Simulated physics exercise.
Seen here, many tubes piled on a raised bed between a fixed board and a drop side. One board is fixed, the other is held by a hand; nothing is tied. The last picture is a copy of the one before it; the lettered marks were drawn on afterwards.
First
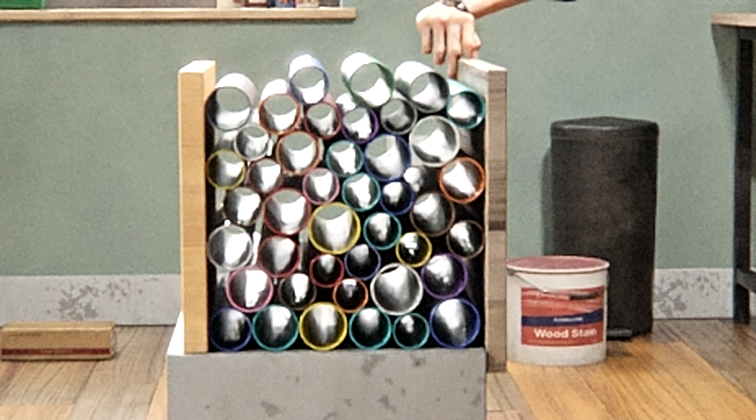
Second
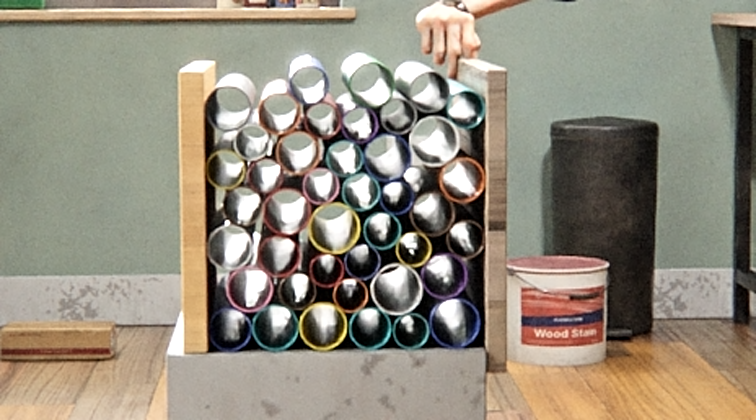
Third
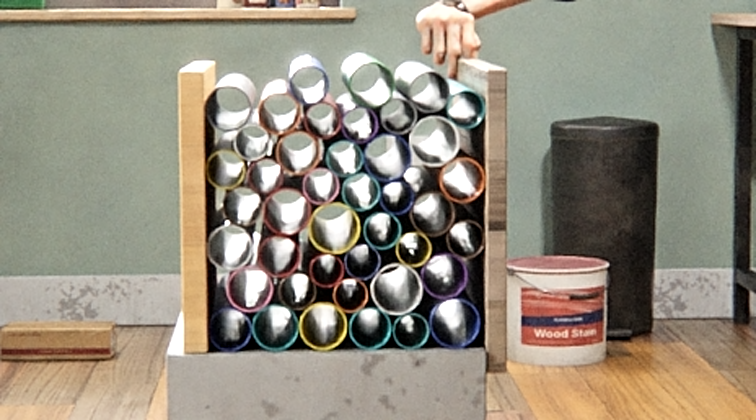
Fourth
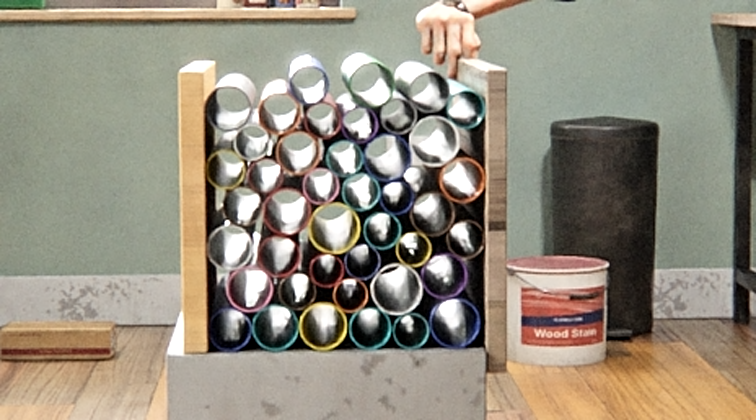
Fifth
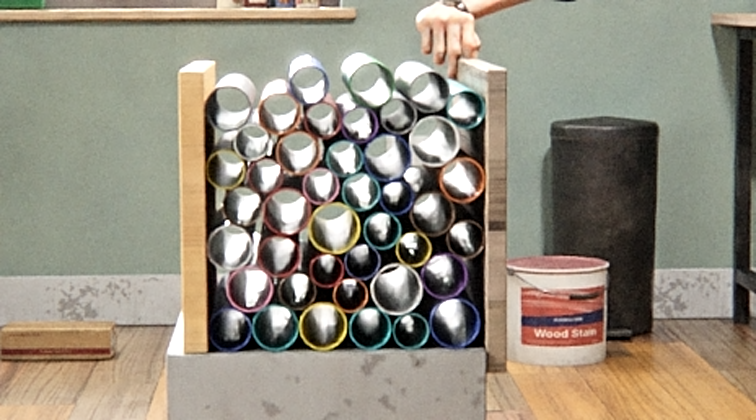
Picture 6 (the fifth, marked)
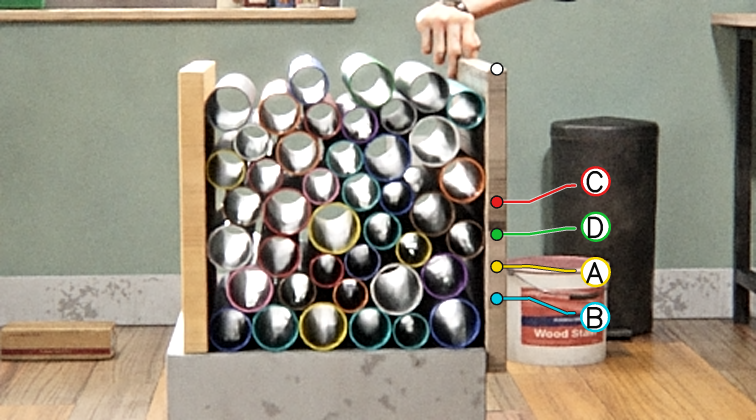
The footage shows a stack of shiny tubes with coloured rims packed between two upright boards on a grey block, beside a wood stain bucket. A hand rests on top of the right board, and nothing visibly moves.
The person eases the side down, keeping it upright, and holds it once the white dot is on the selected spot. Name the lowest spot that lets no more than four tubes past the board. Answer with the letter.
The answer is mark C.
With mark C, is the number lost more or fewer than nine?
It loses fewer than nine.
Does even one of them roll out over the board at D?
At D: Yes.
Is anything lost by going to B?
Yes, at B.
On the marked copy, A at (497, 267); B at (497, 298); C at (497, 202); D at (497, 235); the white dot at (497, 69).
Following C. Soon after the start, top of the board (486, 130).
Later, top of the board (486, 200).
In the end, top of the board (486, 201), two out over the board.
As for the rest, A more than four out over the board; B more than four out over the board; D more than four out over the board.
